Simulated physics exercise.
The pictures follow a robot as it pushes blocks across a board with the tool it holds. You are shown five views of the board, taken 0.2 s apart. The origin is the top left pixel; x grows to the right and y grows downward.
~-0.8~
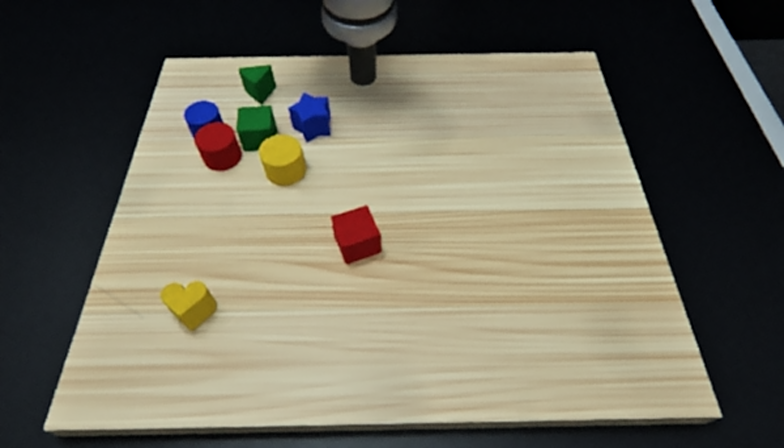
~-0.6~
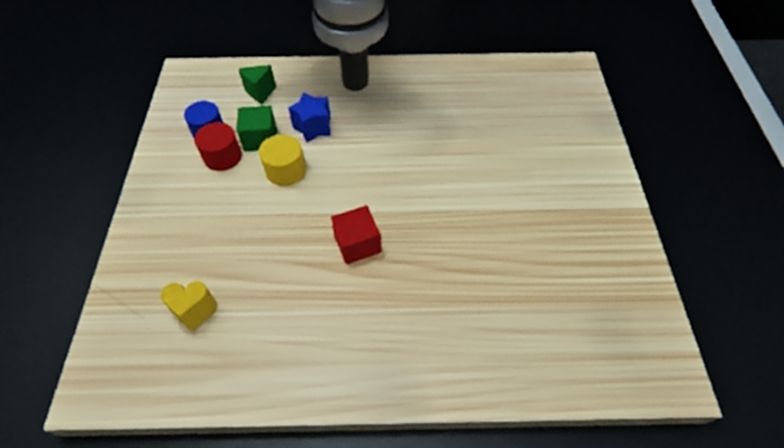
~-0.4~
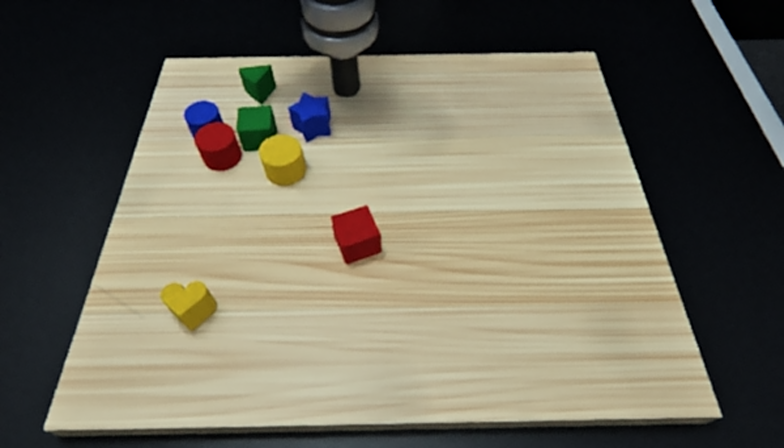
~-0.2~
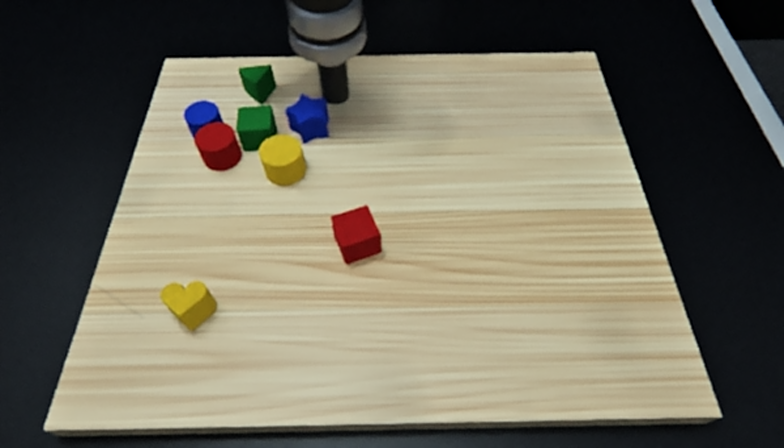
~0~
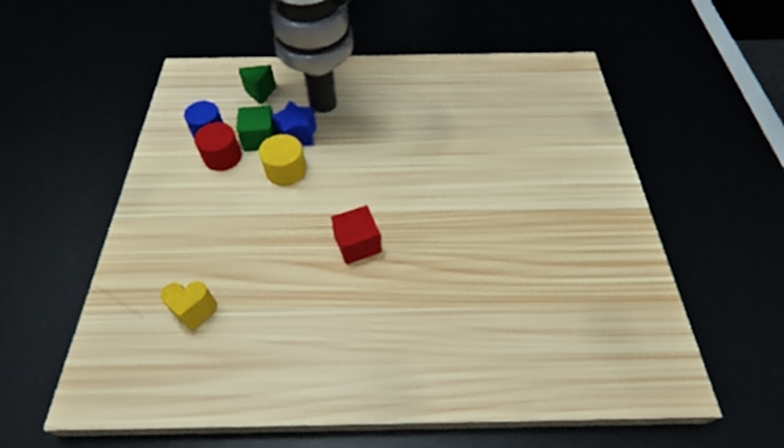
On a wooden board, a dark-tipped tool moves left and nudges the blue star slightly left.
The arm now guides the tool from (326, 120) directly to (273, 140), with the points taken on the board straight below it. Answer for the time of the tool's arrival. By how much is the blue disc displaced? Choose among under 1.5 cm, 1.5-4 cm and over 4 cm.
Ends under 1.5 cm away.
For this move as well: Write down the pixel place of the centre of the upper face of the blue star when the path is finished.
Close to (251, 139).
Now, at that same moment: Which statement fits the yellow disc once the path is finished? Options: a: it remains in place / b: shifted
Letter b.
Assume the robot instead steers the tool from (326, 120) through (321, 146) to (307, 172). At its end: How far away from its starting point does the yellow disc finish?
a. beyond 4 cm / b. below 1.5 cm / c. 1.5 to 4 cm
My pick is c.
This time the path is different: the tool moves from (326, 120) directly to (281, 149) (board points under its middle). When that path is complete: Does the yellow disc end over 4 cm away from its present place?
That would be a yes.
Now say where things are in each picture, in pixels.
In the first picture, tool tip at (363, 77); block tops, blue disc at (201, 112); green square at (254, 117); yellow disc at (280, 149); blue star at (310, 106).
In the second picture, tool at (356, 82); blocks unchanged.
In the third picture, tool at (347, 88); blocks unchanged.
In the fourth picture, tool at (336, 96); blue star at (307, 107).
In the fifth picture, tool at (323, 104); blue disc at (201, 112); green square at (254, 117); yellow disc at (280, 149); blue star at (293, 115).
On the path given first. Halfway along, tool at (296, 114); green square at (237, 124); yellow disc at (275, 155); blue star at (276, 126), turned 15° clockwise.
At the end, tool at (269, 125); blue disc at (197, 112); green square at (211, 139); yellow disc at (262, 168); blue star at (251, 139).
